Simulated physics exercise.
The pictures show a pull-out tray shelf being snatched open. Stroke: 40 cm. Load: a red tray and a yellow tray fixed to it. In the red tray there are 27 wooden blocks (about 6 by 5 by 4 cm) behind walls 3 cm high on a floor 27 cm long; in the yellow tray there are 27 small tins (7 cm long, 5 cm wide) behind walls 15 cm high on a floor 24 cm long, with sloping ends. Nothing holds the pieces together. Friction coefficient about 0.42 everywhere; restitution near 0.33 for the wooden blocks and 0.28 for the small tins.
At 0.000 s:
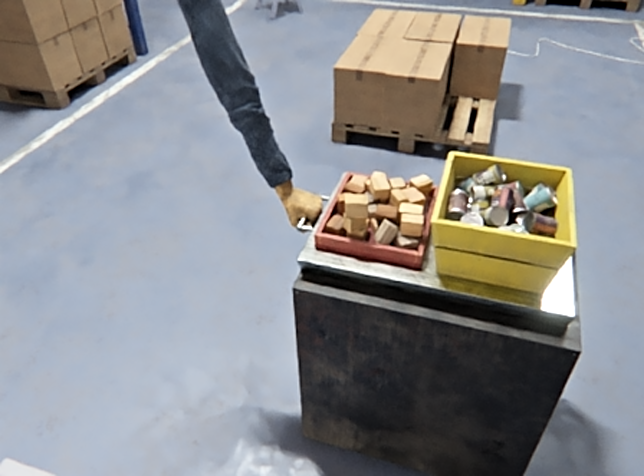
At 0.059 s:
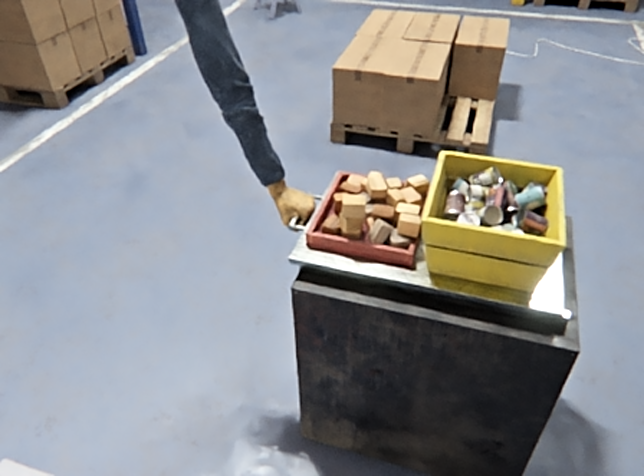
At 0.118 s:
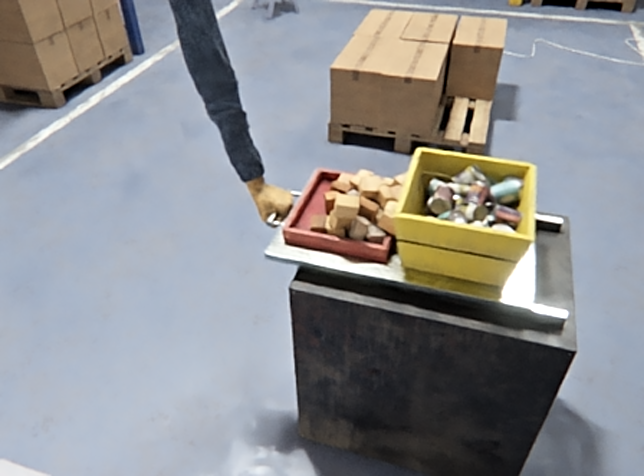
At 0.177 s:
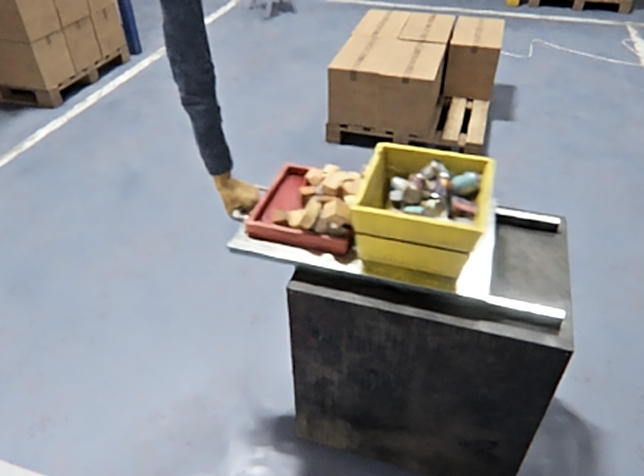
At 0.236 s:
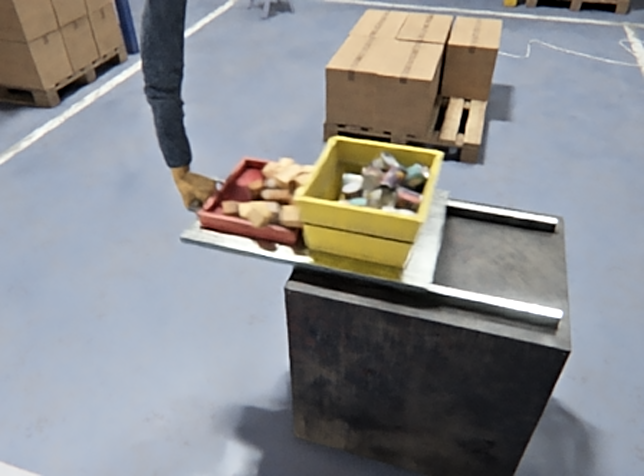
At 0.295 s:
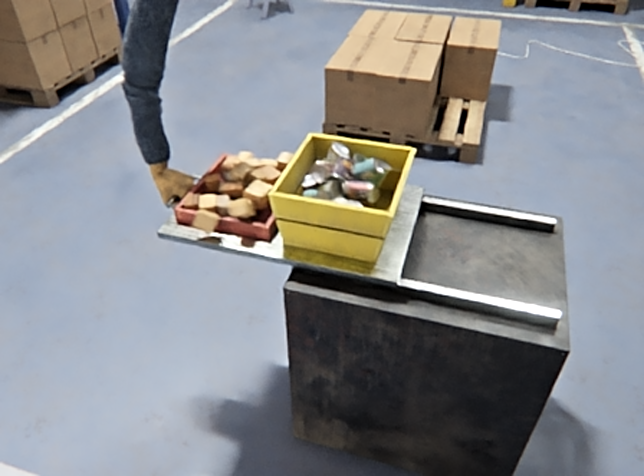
In a warehouse with a blue-grey painted floor, seen from above at an angle, cardboard boxes sit on pallets behind a dark cabinet. On its sliding metal shelf, a low red tray of wooden blocks sits left of a taller yellow tray of small tins. A gloved hand pulls the shelf out leftward, carrying both trays, while blocks and tins shift and the view drifts slightly.
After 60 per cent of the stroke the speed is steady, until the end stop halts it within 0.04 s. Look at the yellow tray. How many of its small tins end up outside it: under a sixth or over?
Out of the yellow tray go fewer than one in six of the small tins.
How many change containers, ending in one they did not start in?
Some 1 pieces.
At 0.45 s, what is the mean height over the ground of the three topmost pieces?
Some 106 cm up.
After 0.33 s, 2 of 27 out of the red tray and 0 of 27 out of the yellow tray.
After 0.45 s, 5 of 27 out of the red tray and 1 of 27 out of the yellow tray.
After 0.67 s, 8 of 27 out of the red tray and 2 of 27 out of the yellow tray.
Final count (at 1.10 s), 9 of 27 out of the red tray and 2 of 27 out of the yellow tray. Asked share, 2 of 27, 7 per cent.
